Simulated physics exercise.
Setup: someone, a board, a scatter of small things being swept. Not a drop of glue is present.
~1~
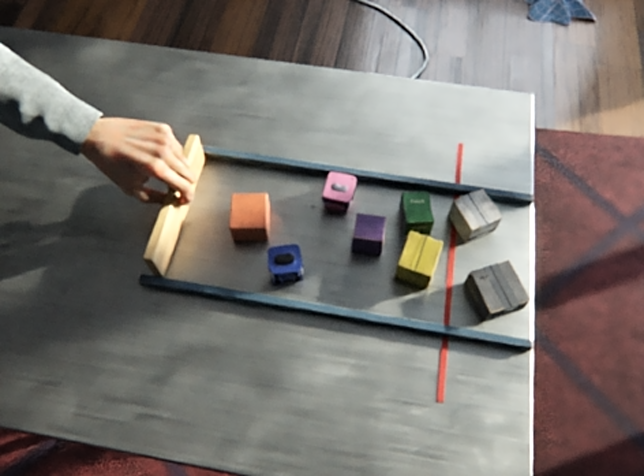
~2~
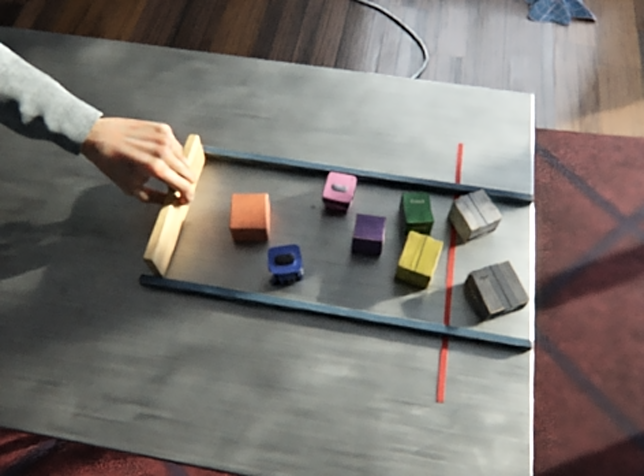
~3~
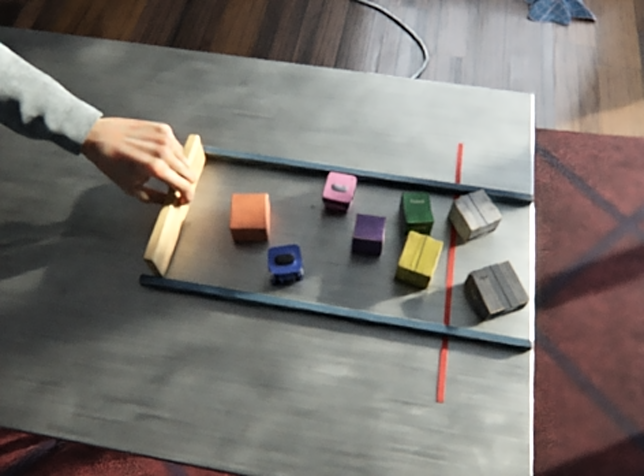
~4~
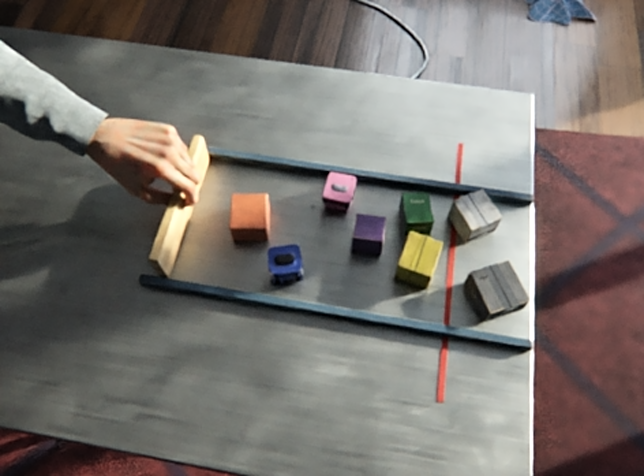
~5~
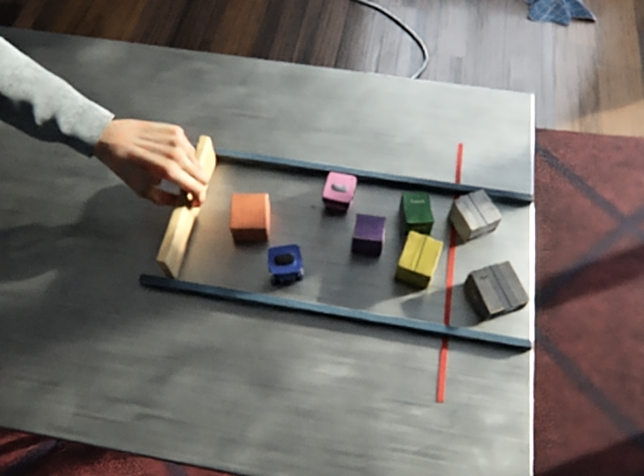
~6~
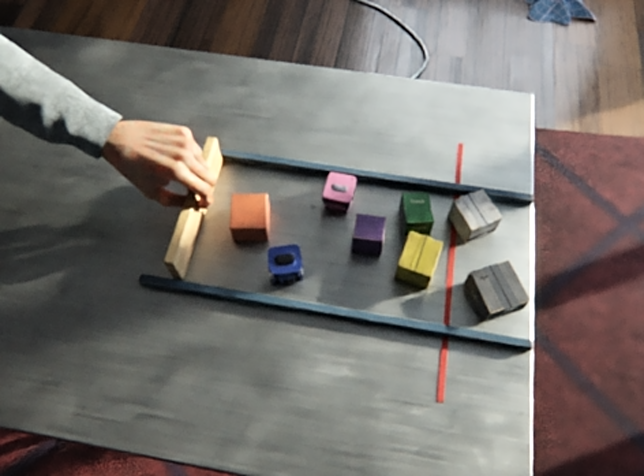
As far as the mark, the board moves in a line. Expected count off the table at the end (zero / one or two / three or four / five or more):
Expected count: One or two.
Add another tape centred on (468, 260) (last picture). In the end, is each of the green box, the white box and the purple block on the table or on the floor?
Well, the green box sits tight, the white box plunges, and the purple block sits tight.
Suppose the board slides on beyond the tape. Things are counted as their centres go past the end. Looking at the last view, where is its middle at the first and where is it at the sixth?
It sits around (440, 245) and after that around (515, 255).
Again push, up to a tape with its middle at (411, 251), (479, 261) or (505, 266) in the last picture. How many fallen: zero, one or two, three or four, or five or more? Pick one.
In order of the three spots, it's not one, then one to two, then five or more.
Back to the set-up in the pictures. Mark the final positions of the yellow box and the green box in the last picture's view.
The yellow box stops around (508, 285); the green box around (504, 221).
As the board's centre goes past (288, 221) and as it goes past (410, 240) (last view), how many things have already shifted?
So far 2, and 8 at the second.
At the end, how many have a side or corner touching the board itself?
Counting them up gives 3.
Soon after, none off yet; grey box at rest near (497, 290); white box at rest near (474, 217); yellow box at rest near (419, 260).
In the end, the number that fall off is one or two; gone, white box and grey box.
